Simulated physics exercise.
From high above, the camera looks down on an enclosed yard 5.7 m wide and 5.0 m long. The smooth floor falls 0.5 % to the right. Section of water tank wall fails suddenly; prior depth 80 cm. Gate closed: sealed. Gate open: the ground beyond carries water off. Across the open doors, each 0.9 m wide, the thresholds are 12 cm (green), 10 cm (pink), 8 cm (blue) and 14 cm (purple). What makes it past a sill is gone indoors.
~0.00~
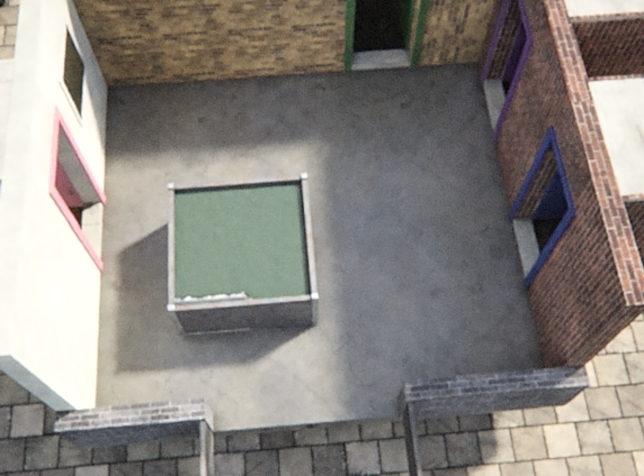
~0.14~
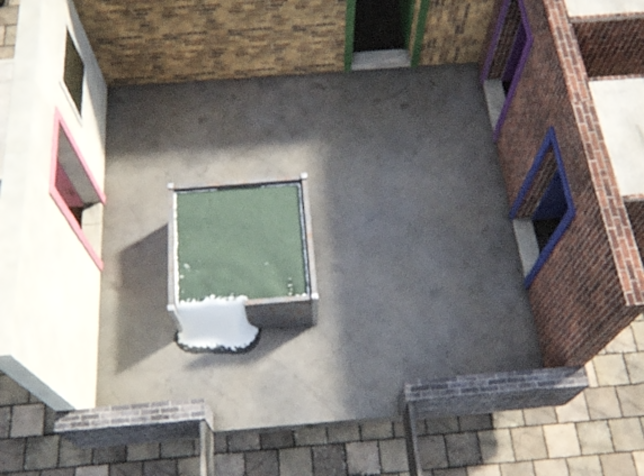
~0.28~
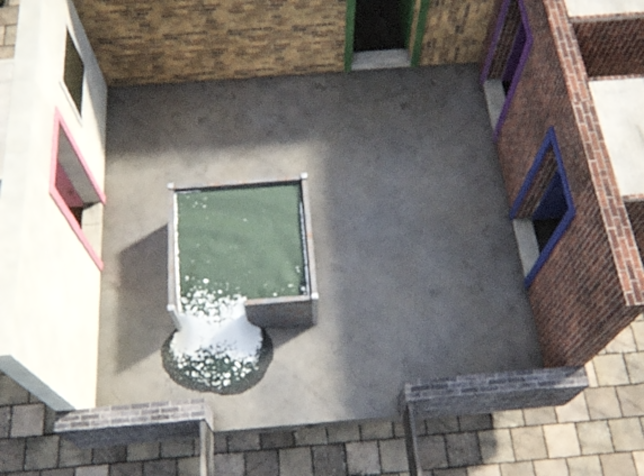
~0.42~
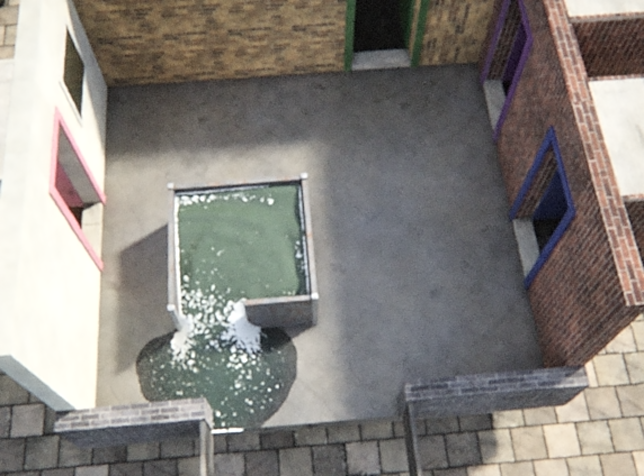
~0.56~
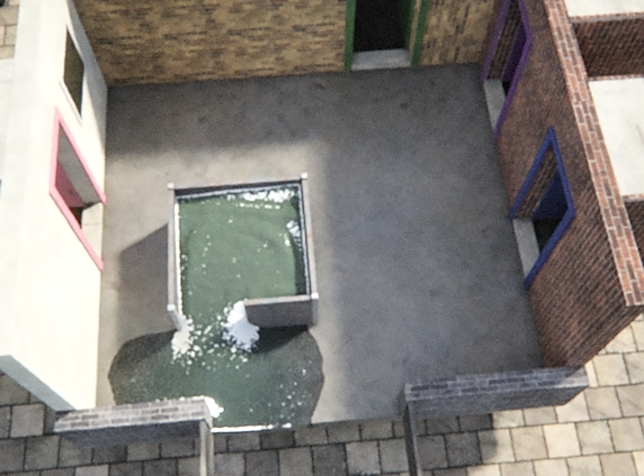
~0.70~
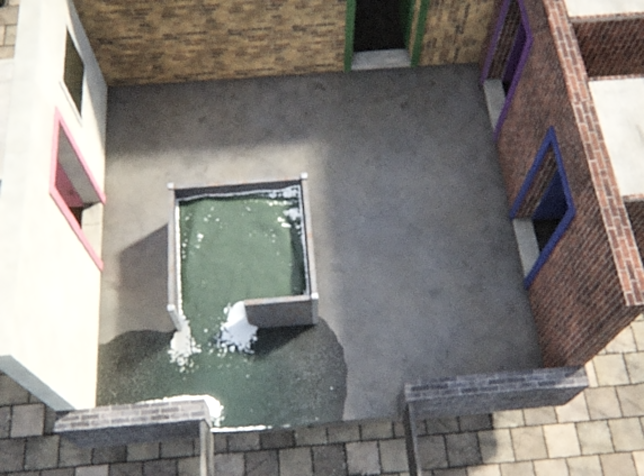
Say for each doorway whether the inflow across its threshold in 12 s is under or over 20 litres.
Green door: Short; pink door: Short; blue door: Short; purple door: Short.
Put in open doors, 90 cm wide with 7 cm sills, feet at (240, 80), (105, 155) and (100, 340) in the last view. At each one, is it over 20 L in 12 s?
The first one doesn't reach it, the second one doesn't reach it, and the third one exceeds it.
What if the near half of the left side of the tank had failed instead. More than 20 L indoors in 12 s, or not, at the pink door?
Pink: Exceeds.
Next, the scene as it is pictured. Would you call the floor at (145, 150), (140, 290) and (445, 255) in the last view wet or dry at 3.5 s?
Status of the three spots: Inundated, inundated, free of it.
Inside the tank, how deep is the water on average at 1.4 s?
Roughly 48 centimetres.
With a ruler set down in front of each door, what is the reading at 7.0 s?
You'd see green at 3 cm, pink at 3 cm, blue at 0 cm and purple at 8 cm.
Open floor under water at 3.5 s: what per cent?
30 %.
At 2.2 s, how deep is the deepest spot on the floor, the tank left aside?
35 cm or so.
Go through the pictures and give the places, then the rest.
The first picture shows still water, 80 cm deep, in the water tank at (241, 243).
In the second picture, the front is at (178, 335), 0.5 m from the gap at (215, 321); 0.2 m2 of floor is under water; 80 cm left at the back of the water tank.
In the third picture, the front is at (242, 385), 0.8 m from the gap at (215, 321); 0.8 m2 of floor is under water; 79 cm left at the back of the water tank.
In the fourth picture, the front is at a hidden place, 1.4 m from the gap at (215, 322); 1.8 m2 of floor is under water; 72 cm left at the back of the water tank.
In the fifth picture, the front is at a hidden place, 1.7 m from the gap at (215, 322); 2.6 m2 of floor is under water; 67 cm left at the back of the water tank.
In the sixth picture, water pours out at (215, 321) and has run 1.9 m, to a hidden place; typically 6 cm deep outside, 68 cm at the water tank's back.
After 1.4 s water covers 15 % of the floor and is deepest (59 cm) near (95, 421); green door not reached, pink door not reached, blue door not reached, purple door not reached.
After 2.2 s water covers 25 % of the floor and is deepest (35 cm) near (110, 420); green door not reached, pink door 5 cm at the sill, 0 L in, blue door not reached, purple door not reached.
After 3.5 s water covers 30 % of the floor and is deepest (24 cm) near (95, 421); green door not reached, pink door 5 cm at the sill, 0 L in, blue door not reached, purple door not reached.
After 7.0 s water covers 60 % of the floor and is deepest (11 cm) near (184, 399); green door 3 cm at the sill, 0 L in, pink door 3 cm at the sill, 0 L in, blue door not reached, purple door 8 cm at the sill, 0 L in.
After 12.0 s water covers 85 % of the floor and is deepest (8 cm) near (544, 383); green door 3 cm at the sill, 0 L in, pink door 3 cm at the sill, 0 L in, blue door 4 cm at the sill, 0 L in, purple door 6 cm at the sill, 0 L in.
